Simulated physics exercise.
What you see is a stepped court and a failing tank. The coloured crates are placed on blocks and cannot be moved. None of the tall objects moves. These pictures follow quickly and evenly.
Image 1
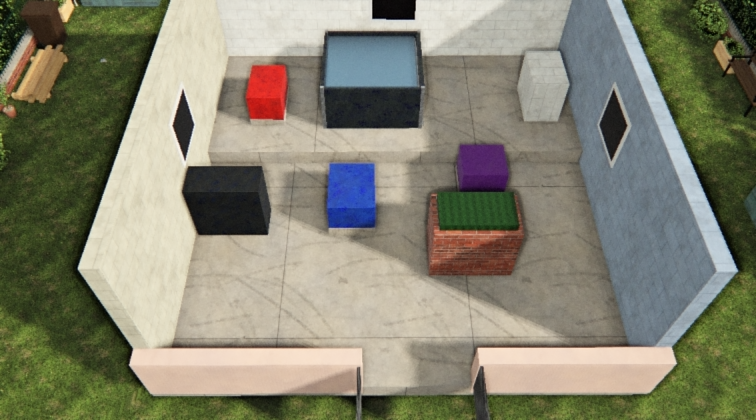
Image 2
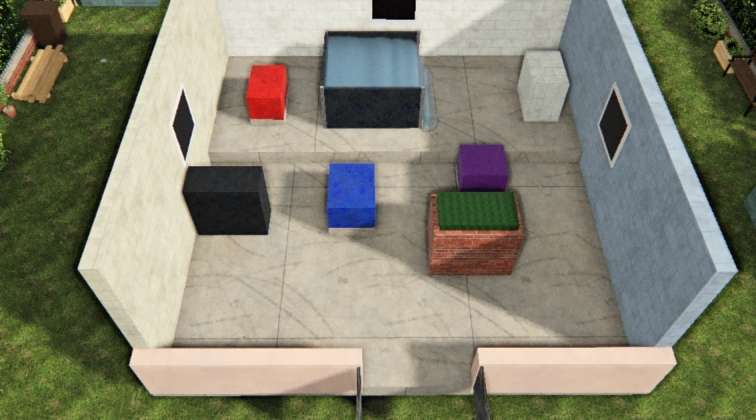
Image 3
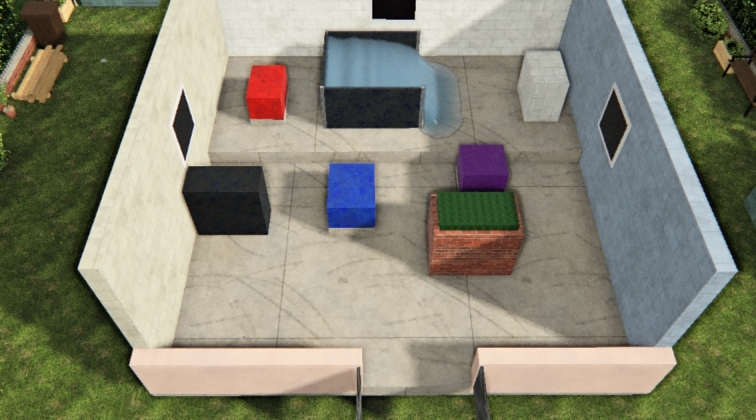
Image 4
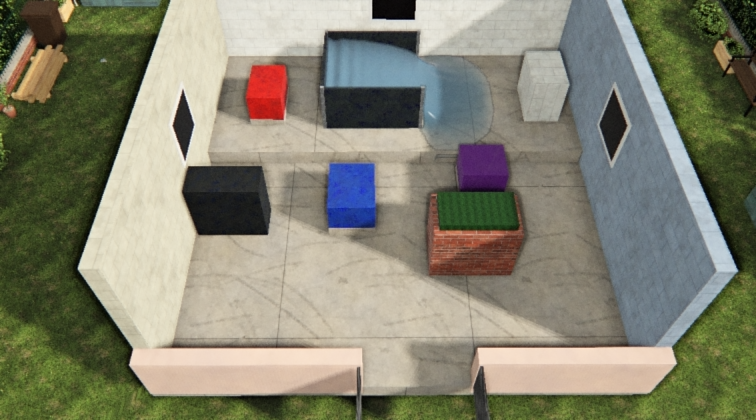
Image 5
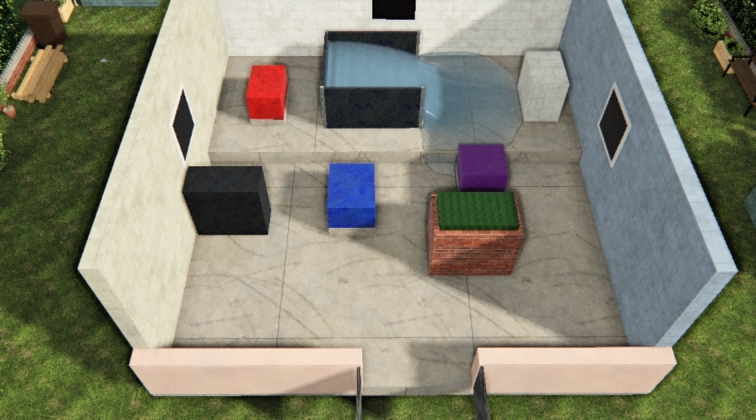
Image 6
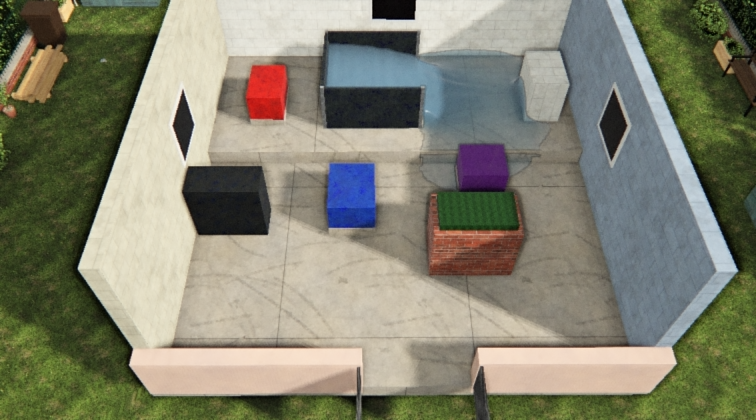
Water poured out of the right side of a dark tank at the back of a walled court, then spread across the upper level to the white block and down around the purple one.
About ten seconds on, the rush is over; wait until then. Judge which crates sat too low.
The red crate was not too low. The blue crate was not too low. The purple crate was too low.
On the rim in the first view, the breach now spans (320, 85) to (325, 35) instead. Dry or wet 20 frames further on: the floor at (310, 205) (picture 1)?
At that spot: Swamped.
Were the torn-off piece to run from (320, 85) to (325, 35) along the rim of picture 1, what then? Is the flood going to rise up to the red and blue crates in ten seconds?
As I see it, the red one gets reached, and the blue one gets reached.
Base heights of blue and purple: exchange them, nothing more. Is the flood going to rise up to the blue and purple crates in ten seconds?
Then: The blue crate takes water; the purple crate is wetted.
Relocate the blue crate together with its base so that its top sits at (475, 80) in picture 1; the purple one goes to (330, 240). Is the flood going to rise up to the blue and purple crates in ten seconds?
One by one: The blue one is soaked, the purple one ends up wet.
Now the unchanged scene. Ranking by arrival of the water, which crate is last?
Coming in last, the one in red.
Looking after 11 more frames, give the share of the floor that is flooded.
Around 30 percent of it.
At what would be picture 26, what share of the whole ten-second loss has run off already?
Something close to 0 percent by that point.
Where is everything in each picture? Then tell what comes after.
In the first picture, still water in the tank at (373, 62).
In the second picture, the front is at (424, 130), out from the gap at (417, 84).
In the third picture, water pours out at (417, 87) and has run to (450, 132).
In the fourth picture, the front is at (484, 132), out from the gap at (417, 88).
In the fifth picture, the front is at (515, 83), out from the gap at (417, 89).
In the sixth picture, water pours out at (417, 90) and has run to a hidden place.
A moment on, water covers 20 % of the floor; the red crate not reached, the blue crate not reached, the purple crate water round its plinth.
Next, water covers 30 % of the floor; the red crate not reached, the blue crate not reached, the purple crate water round its plinth.
Then, water covers 45 % of the floor; the red crate not reached, the blue crate water round its plinth, the purple crate water round its plinth.
Later, water covers 80 % of the floor; the red crate water round its plinth, the blue crate water round its plinth, the purple crate water round its plinth.
In the end, water covers 90 % of the floor; the red crate stayed above the water, the blue crate stayed above the water, the purple crate was topped.
